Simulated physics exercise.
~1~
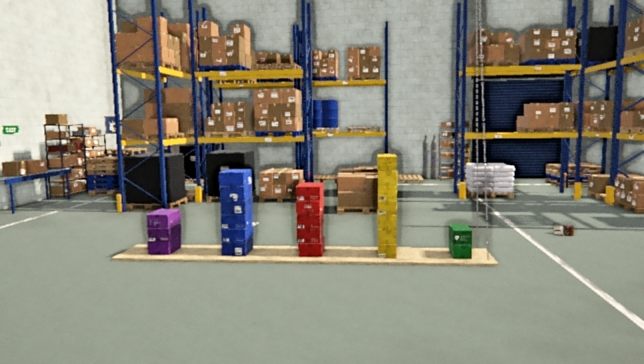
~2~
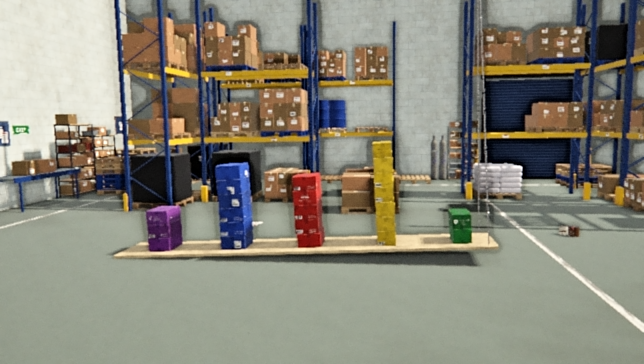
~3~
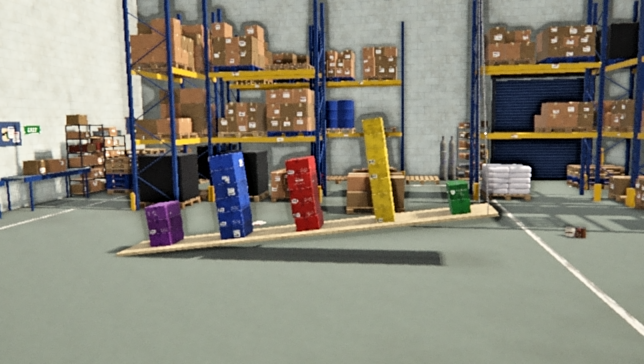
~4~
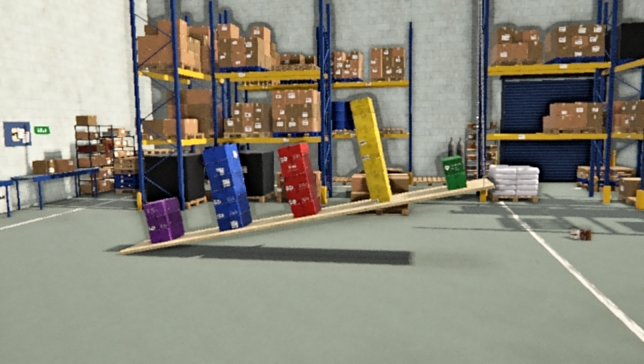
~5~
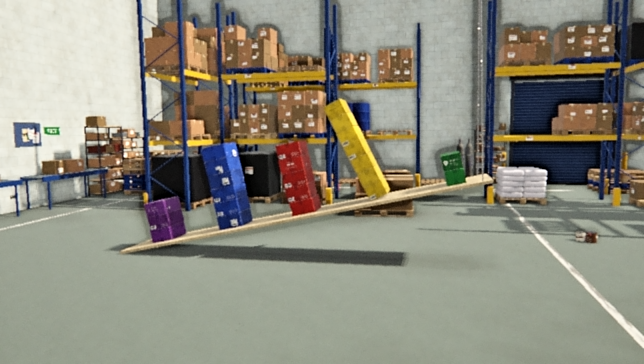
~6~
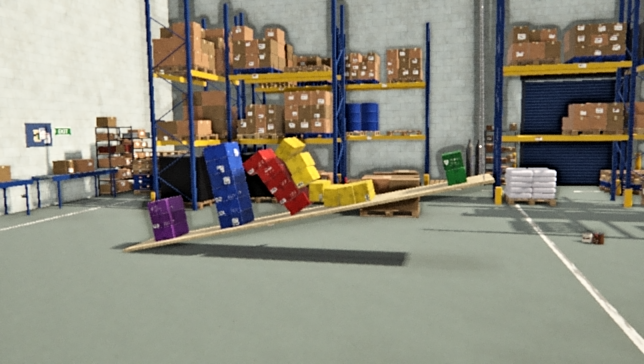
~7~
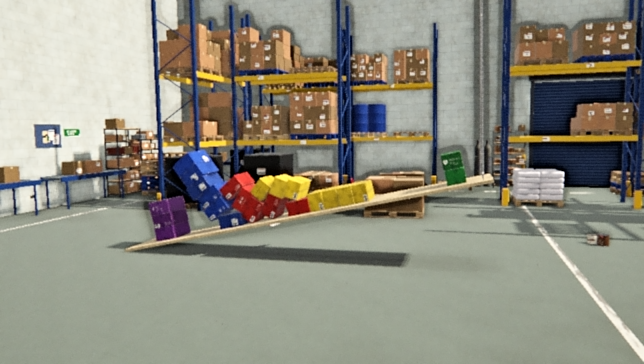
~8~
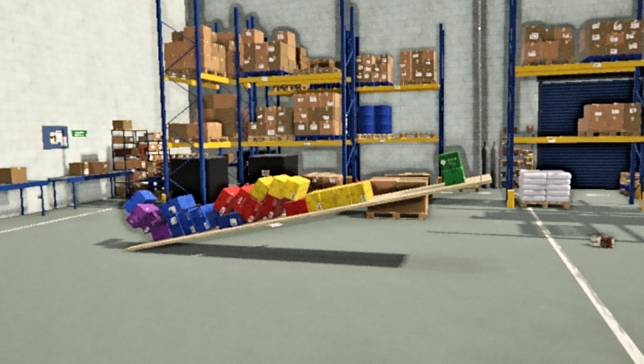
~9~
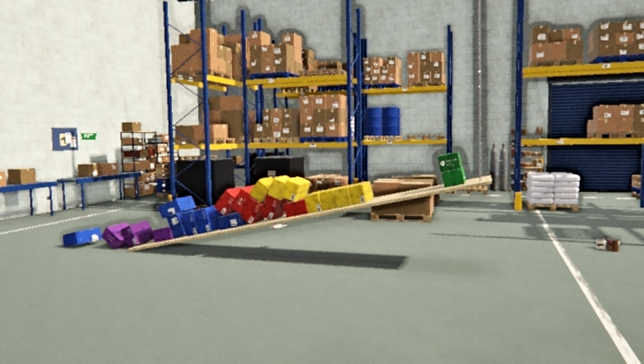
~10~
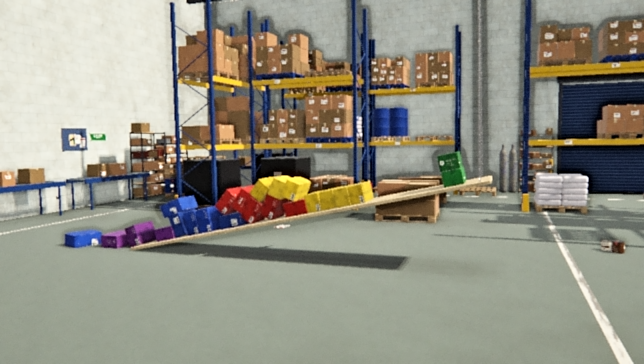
A long flat board holding five coloured stacks of cartons slowly tilted up on its right side until the tall yellow stack toppled left, knocking down the red, blue and purple ones, with some cartons spilling onto the floor while the green stack stayed standing.
